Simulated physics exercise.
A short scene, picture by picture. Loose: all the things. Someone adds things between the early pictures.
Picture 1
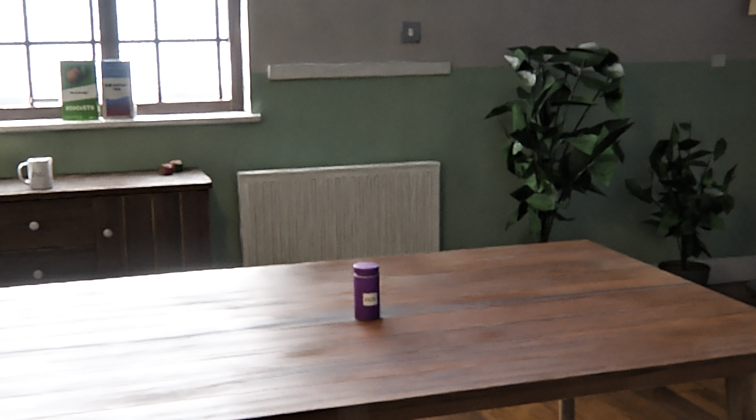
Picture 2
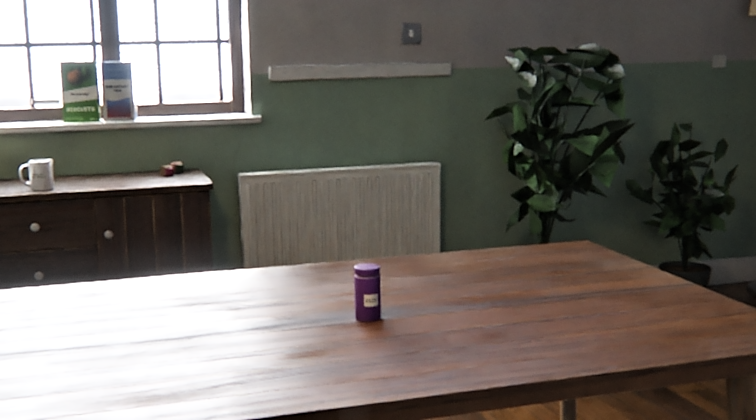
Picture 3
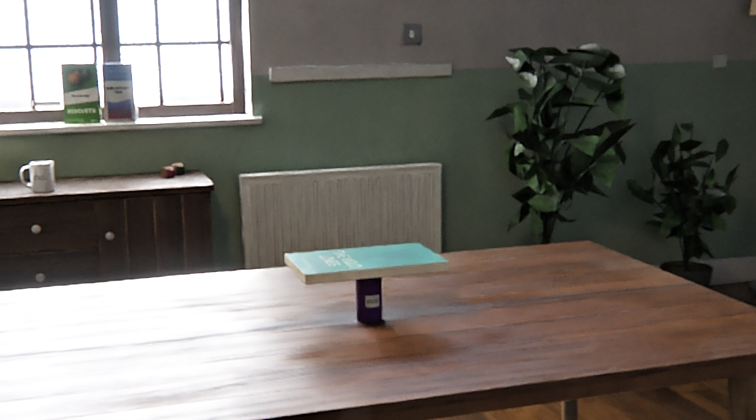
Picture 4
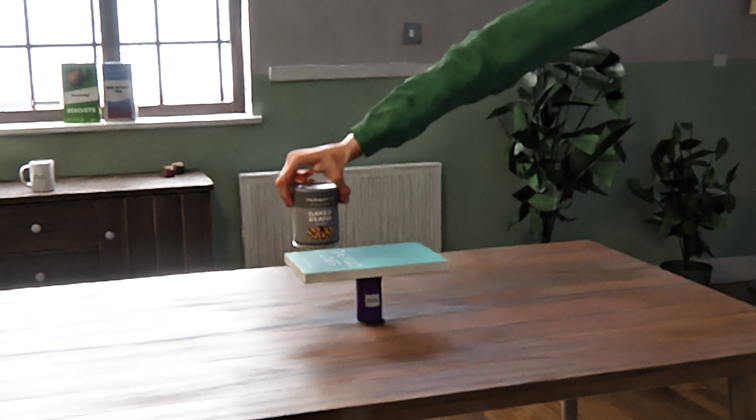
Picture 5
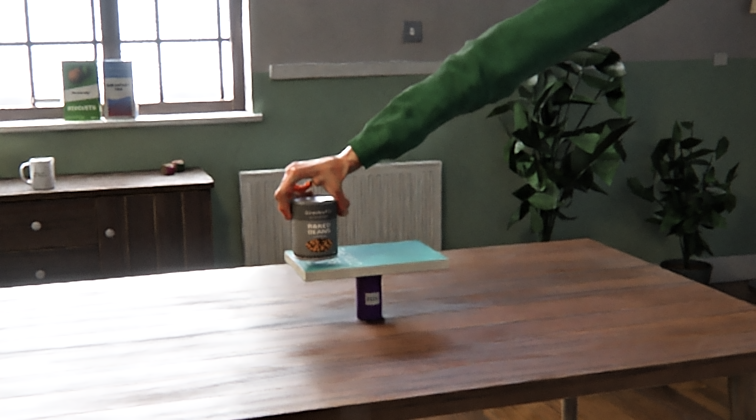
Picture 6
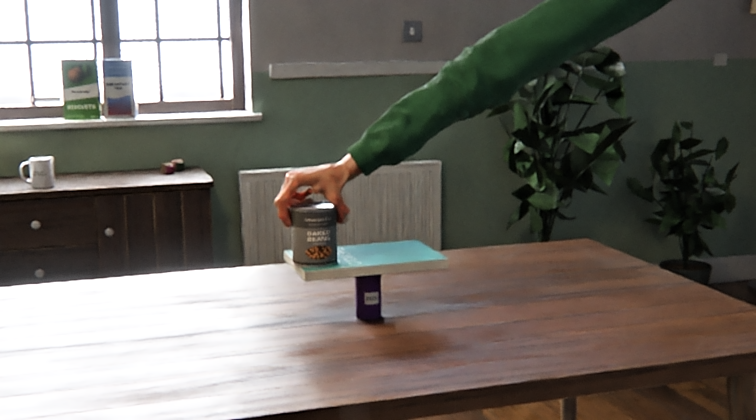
Arm in green sleeve lowering a grey tin onto the left end of a teal book laid across a purple shaker.
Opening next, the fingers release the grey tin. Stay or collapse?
The stack is unstable.
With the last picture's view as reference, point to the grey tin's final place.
Somewhere around (256, 310) in the last picture.
Then, 0.30 s after the last picture, grey tin now fallen; turquoise book tipped 25° from how it was.
Then, 0.40 s after the last picture, turquoise book tipped 51° from how it was.
Then, 0.60 s after the last picture, turquoise book tipped 43° from how it was; purple shaker tipped 3° from how it was.
Then, 0.90 s after the last picture, turquoise book tipped 38° from how it was.
At rest, fallen, grey tin; tipped over in the stack, turquoise book; purple shaker in place. Seen from the same camera at the end, grey tin near (256, 309). The stack loses its balance.
